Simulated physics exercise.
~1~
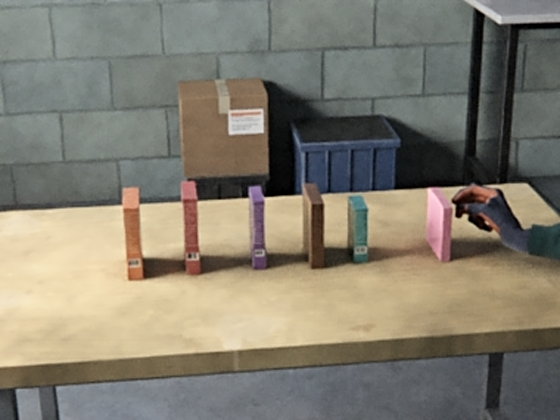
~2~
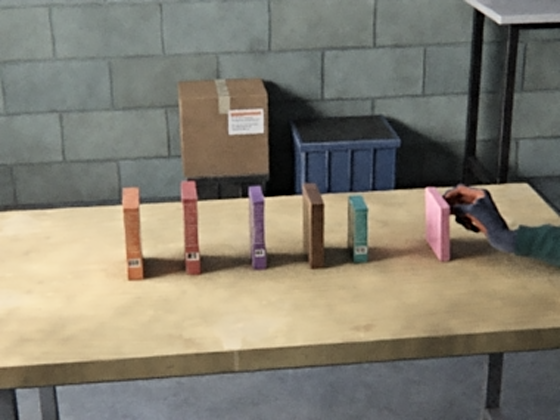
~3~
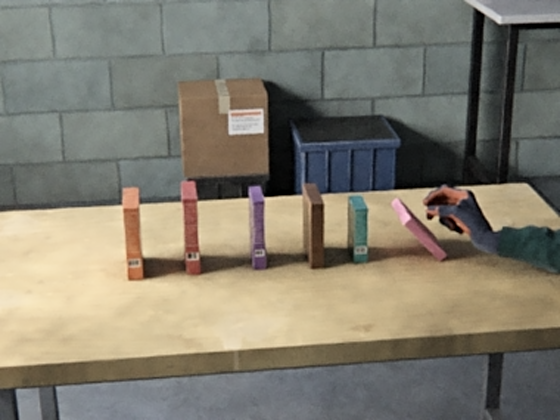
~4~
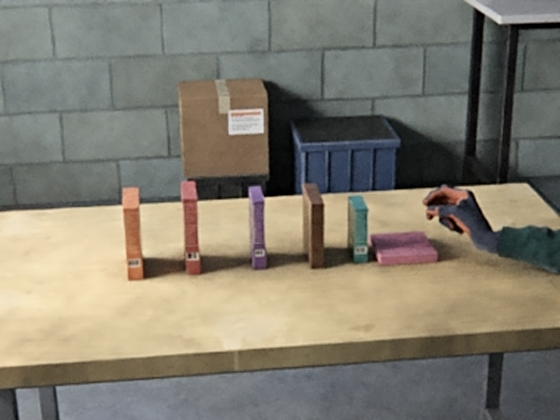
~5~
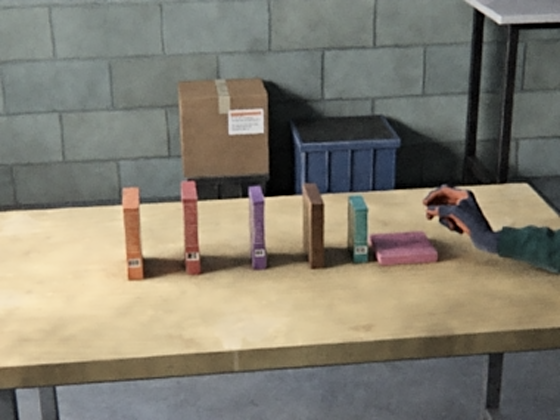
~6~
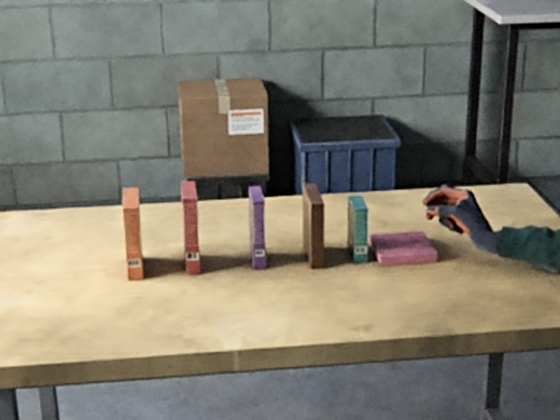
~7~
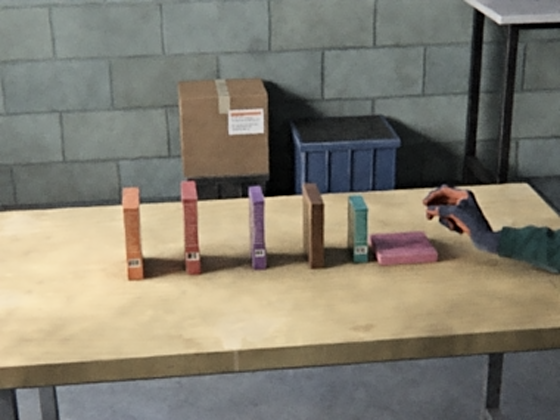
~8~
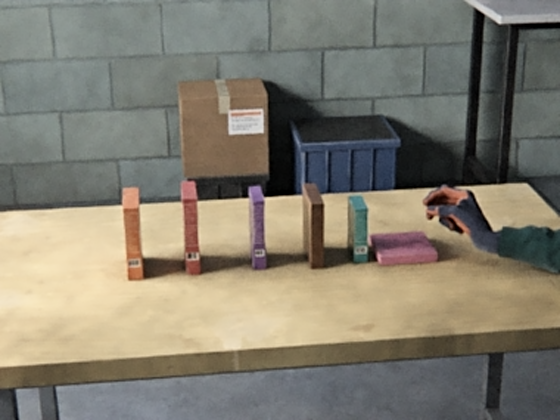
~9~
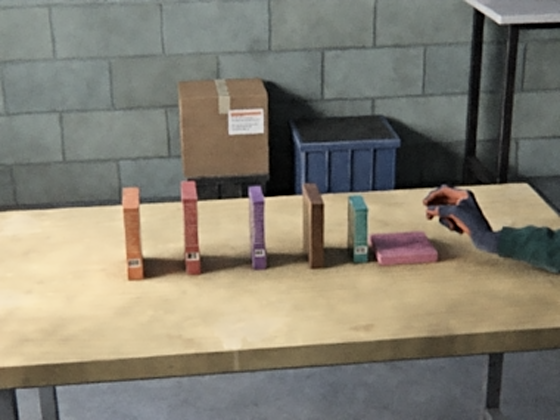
The clip shows six upright blocks spaced in a row on a table as a gloved hand tips the pink one at the right end leftward. It falls flat beside the turquoise packet, and the turquoise, brown, purple, red and orange pieces stay standing while the hand hovers nearby.
